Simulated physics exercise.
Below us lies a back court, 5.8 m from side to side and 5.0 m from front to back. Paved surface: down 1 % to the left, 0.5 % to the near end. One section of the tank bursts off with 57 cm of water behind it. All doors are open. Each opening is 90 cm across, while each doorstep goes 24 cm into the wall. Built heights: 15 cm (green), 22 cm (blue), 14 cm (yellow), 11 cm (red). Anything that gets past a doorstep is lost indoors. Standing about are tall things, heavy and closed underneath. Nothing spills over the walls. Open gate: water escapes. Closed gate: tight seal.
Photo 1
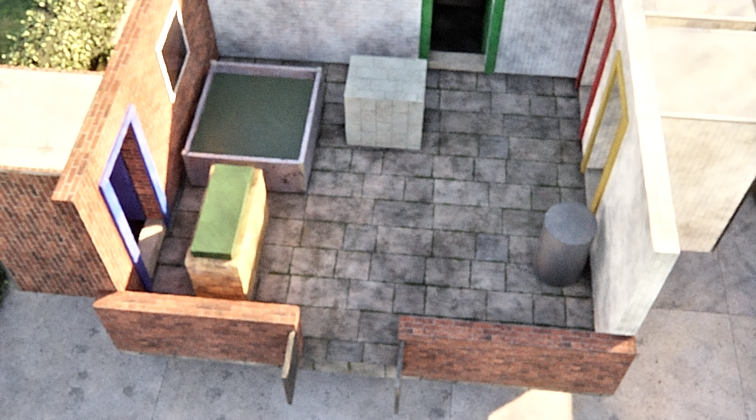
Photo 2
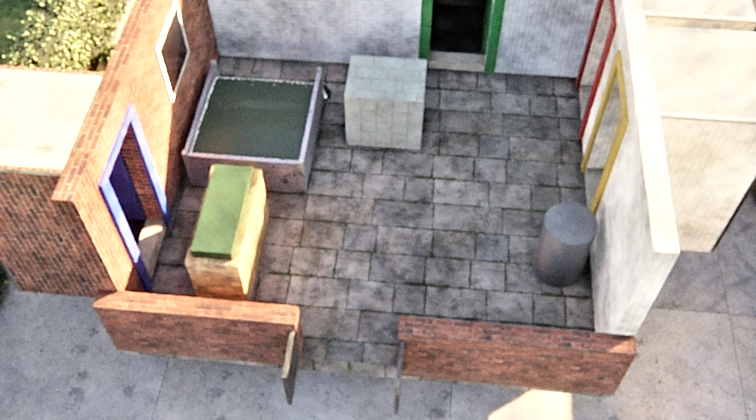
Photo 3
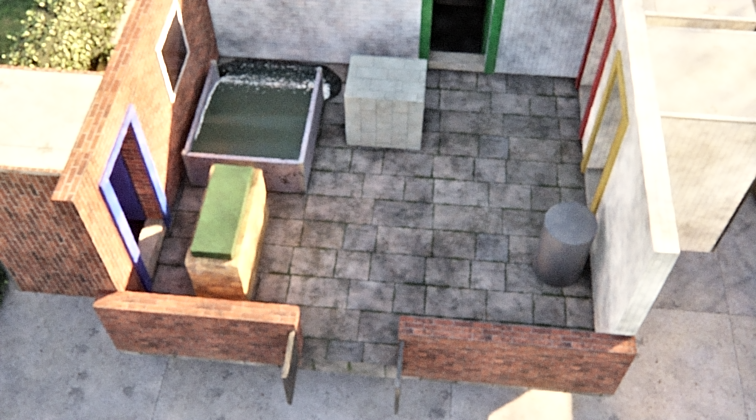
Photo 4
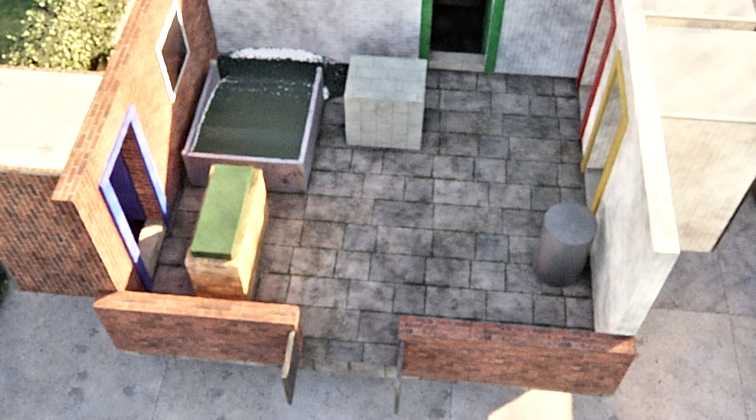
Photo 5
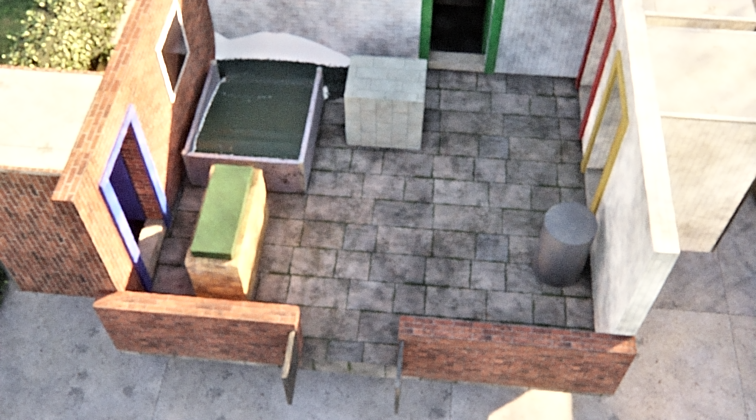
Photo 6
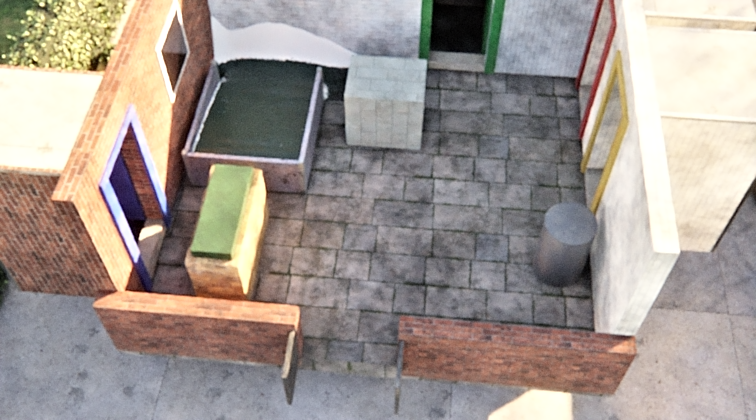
Dark water bursts from the far side of the tank and spreads along the back wall.
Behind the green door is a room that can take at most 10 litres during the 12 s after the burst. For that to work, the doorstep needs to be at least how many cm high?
At least about 6.5 cm high.
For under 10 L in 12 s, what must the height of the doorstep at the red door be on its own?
Red would need about 19 cm on its own.
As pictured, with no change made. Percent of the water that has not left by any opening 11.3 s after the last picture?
About 88 in every hundred.
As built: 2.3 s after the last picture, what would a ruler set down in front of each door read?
Depths in cm: Green 9, blue 4, yellow 4, red 21.
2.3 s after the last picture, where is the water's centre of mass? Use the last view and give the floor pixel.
My guess is close to (323, 122).
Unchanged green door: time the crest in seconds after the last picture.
Roughly at 2.8 s.
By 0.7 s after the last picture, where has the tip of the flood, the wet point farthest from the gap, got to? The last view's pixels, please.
The farthest wet point sits near (474, 77).
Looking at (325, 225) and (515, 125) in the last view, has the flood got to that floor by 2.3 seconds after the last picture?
Taking them in turn, they come out spared and submerged.
Then, 0.7 s after the last picture water covers 15 % of the floor, deepest (48 cm) near (219, 61); 3 cm at the green door, 0 litres in over its 15 cm doorstep.
Then, 2.3 s after the last picture water covers 40 % of the floor, deepest (27 cm) near (577, 83); 9 cm at the green door, 0 litres in over its 15 cm doorstep.
Then, 11.3 s after the last picture water covers 95 % of the floor, deepest (10 cm) near (138, 326); 5 cm at the green door, 0 litres in over its 15 cm doorstep.
At the green door as built, the water peaked near 10 cm, 2.9 s after the last picture.
With a doorstep of 5.5 cm, 19 litres would have come in within the 12 s; with 7.5 cm, 6 litres. So under 10 litres takes about 6.5 cm.
